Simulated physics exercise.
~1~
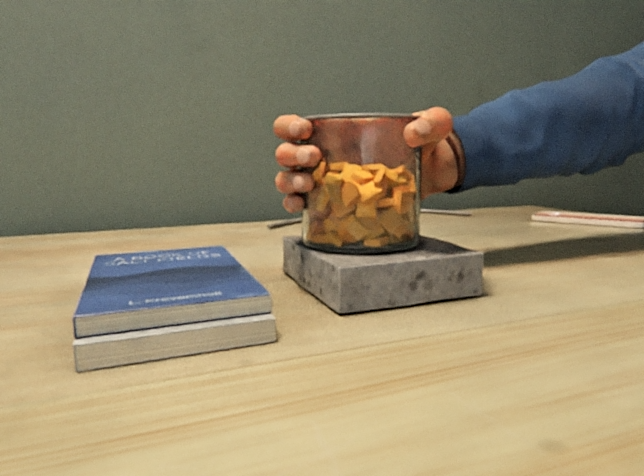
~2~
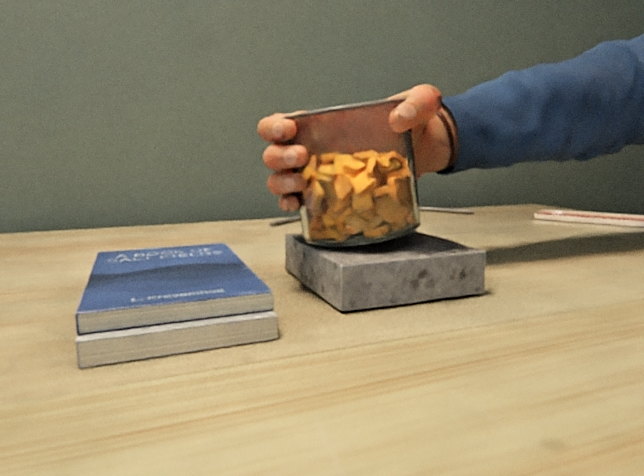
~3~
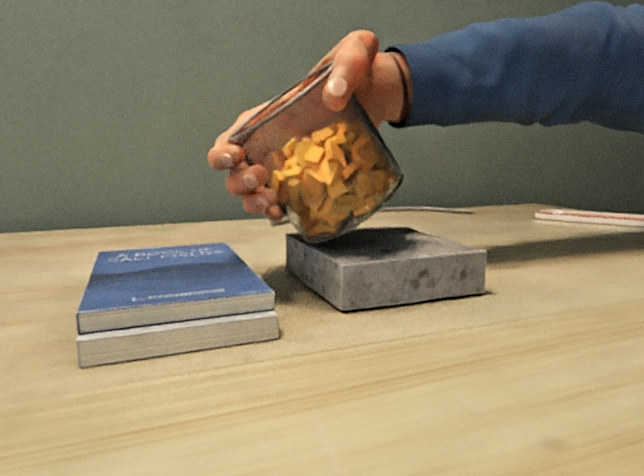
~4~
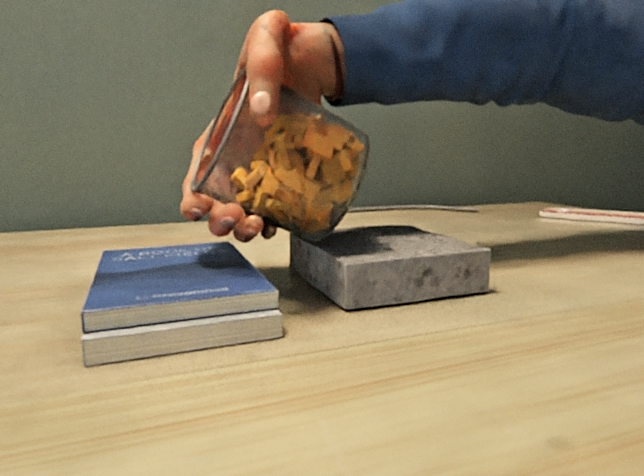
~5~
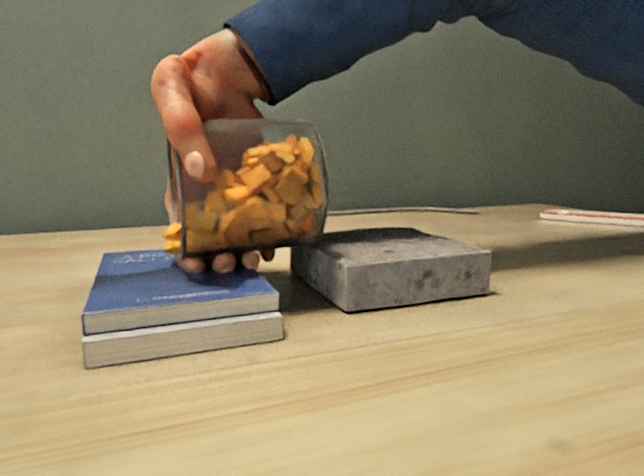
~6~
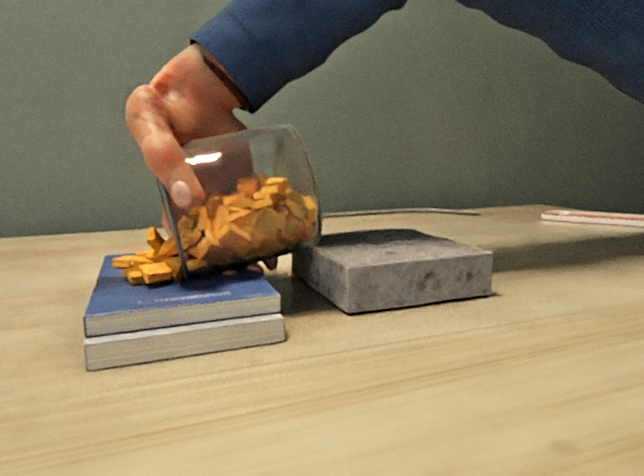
Hand lifting a glass of small orange pieces off a grey block, tipping it left and spilling some onto stacked blue books.
